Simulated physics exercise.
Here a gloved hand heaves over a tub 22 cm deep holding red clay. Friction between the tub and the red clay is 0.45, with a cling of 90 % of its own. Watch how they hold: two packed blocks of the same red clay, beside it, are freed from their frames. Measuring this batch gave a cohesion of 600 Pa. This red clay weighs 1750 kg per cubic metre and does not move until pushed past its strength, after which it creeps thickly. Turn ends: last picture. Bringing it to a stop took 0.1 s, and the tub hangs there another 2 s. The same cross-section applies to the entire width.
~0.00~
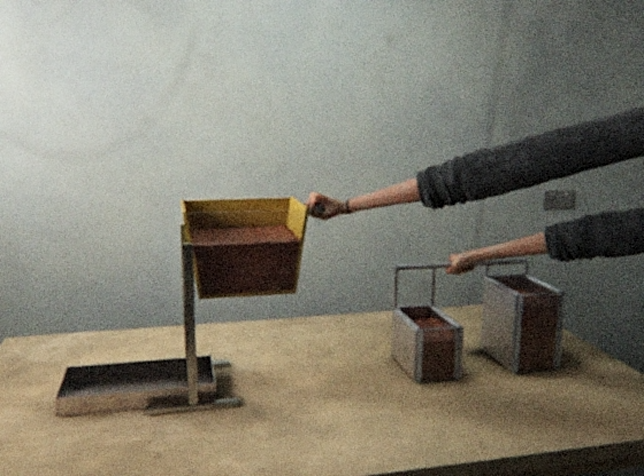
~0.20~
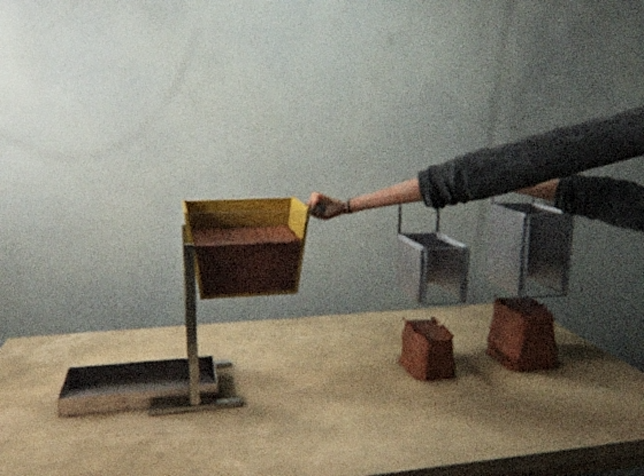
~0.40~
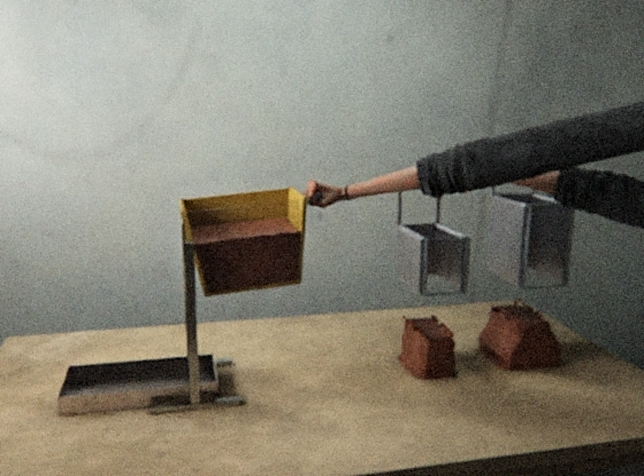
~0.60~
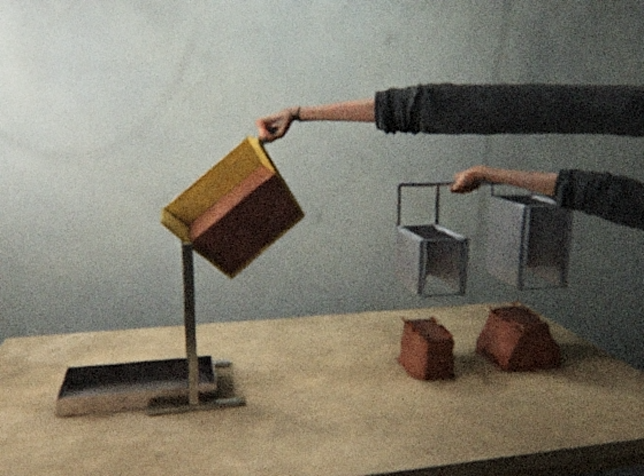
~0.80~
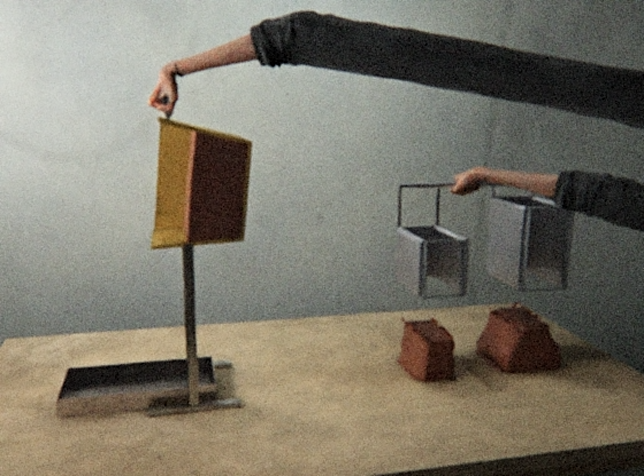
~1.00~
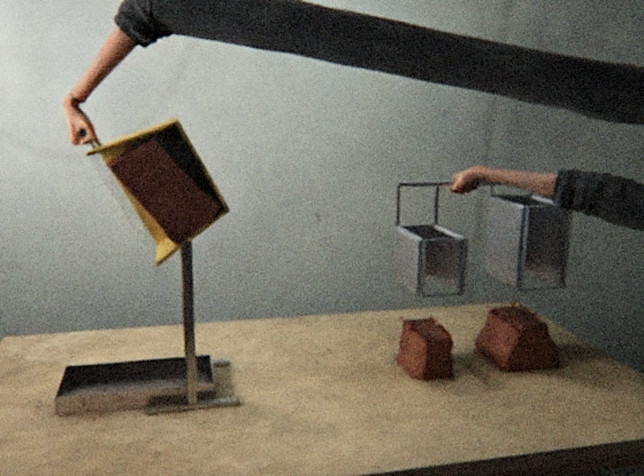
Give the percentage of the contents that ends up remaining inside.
I would say roughly 0 per cent remains inside.
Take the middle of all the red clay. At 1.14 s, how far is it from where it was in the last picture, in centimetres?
Looks like around 16 cm to me.
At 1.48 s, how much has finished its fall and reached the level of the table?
About 95 per cent.
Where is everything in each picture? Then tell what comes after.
Handle-side rim at (305, 209), tilt 0 degrees; top of the red clay at (197, 244); blocks stand 13 cm, 21 cm (left to right), in the first frame.
Handle-side rim at (307, 209), tilt 0 degrees; top of the red clay at (198, 245); blocks stand 13 cm, 18 cm (left to right), in the second frame.
Handle-side rim at (304, 199), tilt 5 degrees; top of the red clay at (295, 231); blocks stand 13 cm, 15 cm (left to right), in the third frame.
Handle-side rim at (257, 142), tilt 39 degrees; top of the red clay at (271, 175); blocks stand 13 cm, 15 cm (left to right), in the fourth frame.
Handle-side rim at (159, 123), tilt 84 degrees; top of the red clay at (201, 134); blocks stand 13 cm, 15 cm (left to right), in the fifth frame.
Handle-side rim at (88, 157), tilt 118 degrees; top of the red clay at (151, 140); blocks stand 13 cm, 15 cm (left to right), in the sixth frame.
After 1.14 s, the tub is at 118 degrees and holds 37 %.
After 1.31 s, the tub is at 118 degrees and holds 0 %.
After 1.48 s, the tub is at 118 degrees and holds 0 %.
After 1.65 s, the tub is at 118 degrees and holds 0 %.
After 3.00 s, at the end, the tub is at 118 degrees and holds 0 %.
